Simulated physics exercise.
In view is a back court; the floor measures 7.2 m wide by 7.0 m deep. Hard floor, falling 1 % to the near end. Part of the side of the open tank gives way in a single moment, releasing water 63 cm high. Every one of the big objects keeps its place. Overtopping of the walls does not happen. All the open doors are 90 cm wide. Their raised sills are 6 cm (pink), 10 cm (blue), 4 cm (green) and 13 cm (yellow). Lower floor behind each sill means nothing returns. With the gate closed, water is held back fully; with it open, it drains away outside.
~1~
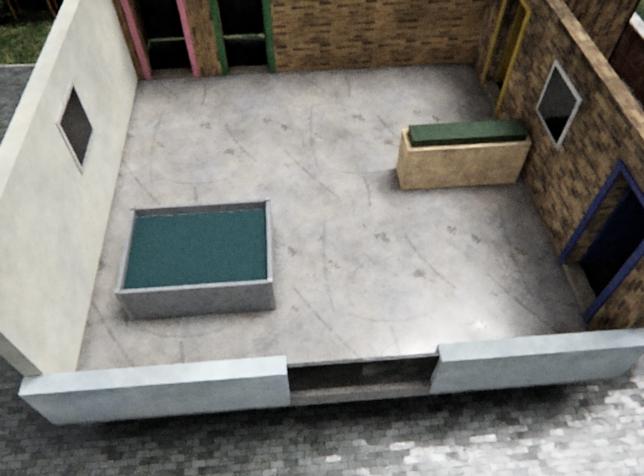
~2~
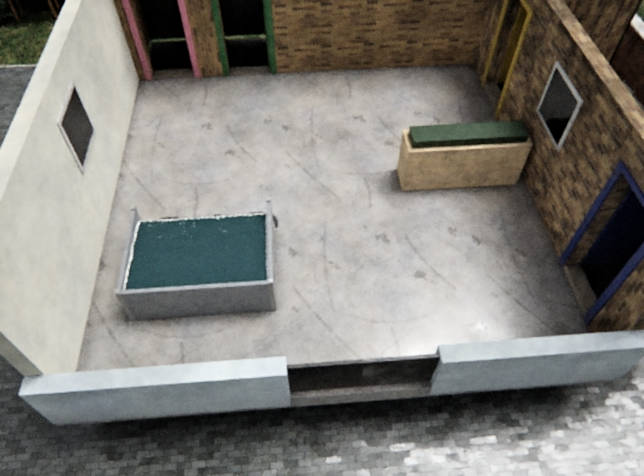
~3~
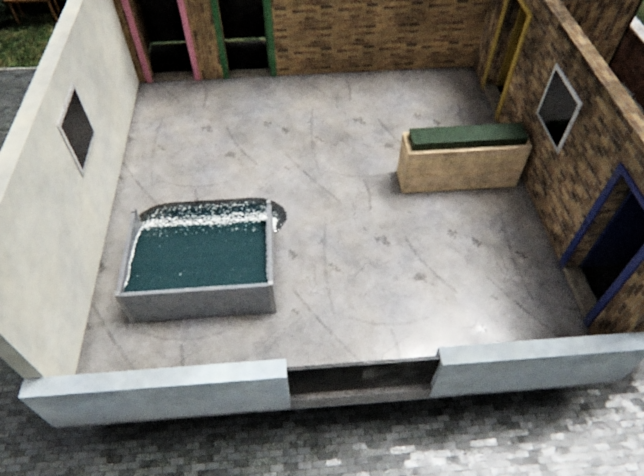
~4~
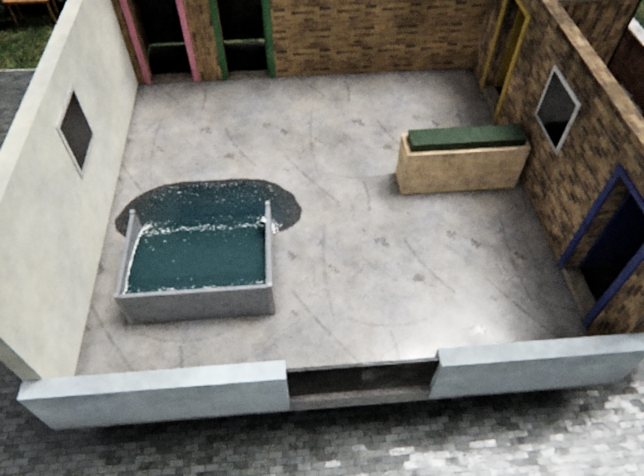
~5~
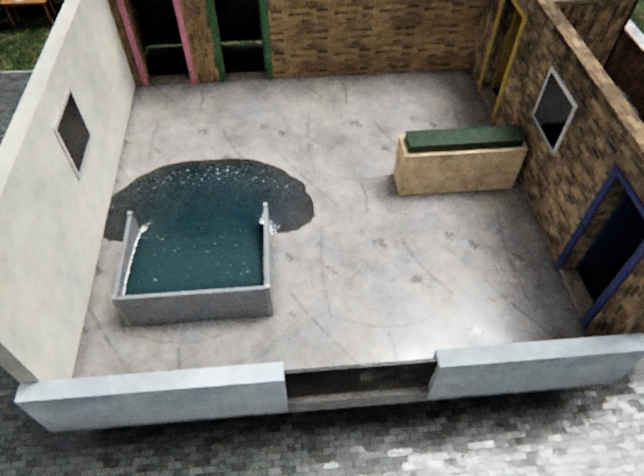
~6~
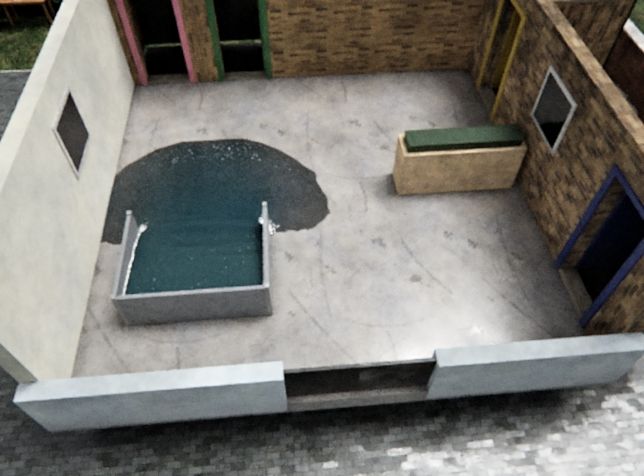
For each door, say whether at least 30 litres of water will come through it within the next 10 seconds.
As I see it, pink door: Surplus, blue door: Short, green door: Surplus, yellow door: Short.
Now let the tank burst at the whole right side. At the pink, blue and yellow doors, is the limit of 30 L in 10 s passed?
Note: Pink short of the mark, blue beyond the mark, yellow short of the mark.
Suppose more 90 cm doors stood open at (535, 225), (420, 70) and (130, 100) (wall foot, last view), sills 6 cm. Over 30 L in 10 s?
In that order: Below, below, past it.
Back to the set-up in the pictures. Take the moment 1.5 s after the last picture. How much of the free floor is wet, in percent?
Around 40 per cent.
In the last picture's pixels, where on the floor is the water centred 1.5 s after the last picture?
The water's centre is around (211, 172).
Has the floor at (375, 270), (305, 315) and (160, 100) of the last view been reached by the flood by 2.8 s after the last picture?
Well, the first is untouched by it, the next untouched by it, the last drenched.
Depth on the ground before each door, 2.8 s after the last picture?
Depths: Pink door 18 cm, blue door 0 cm, green door 13 cm, yellow door 0 cm.
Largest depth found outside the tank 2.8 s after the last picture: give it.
It tops out at some 18 cm.
Then, 0.7 s after the last picture water covers 35 % of the floor and is deepest (22 cm) near (168, 237); pink door 4 cm at the sill, 0 L in, blue door not reached, green door 6 cm at the sill, 0 L in, yellow door not reached.
Then, 1.5 s after the last picture water covers 40 % of the floor and is deepest (32 cm) near (135, 87); pink door 23 cm at the sill, 47 L in, blue door not reached, green door 15 cm at the sill, 63 L in, yellow door not reached.
Then, 2.8 s after the last picture water covers 45 % of the floor and is deepest (18 cm) near (131, 103); pink door 18 cm at the sill, 182 L in, blue door not reached, green door 13 cm at the sill, 154 L in, yellow door not reached.
Then, 5.3 s after the last picture water covers 55 % of the floor and is deepest (8 cm) near (158, 162); pink door 6 cm at the sill, 235 L in, blue door not reached, green door 6 cm at the sill, 199 L in, yellow door 8 cm at the sill, 0 L in.
Then, 9.3 s after the last picture water covers 75 % of the floor and is deepest (9 cm) near (480, 164); pink door 1 cm at the sill, 236 L in, blue door 1 cm at the sill, 0 L in, green door 1 cm at the sill, 201 L in, yellow door 8 cm at the sill, 0 L in.
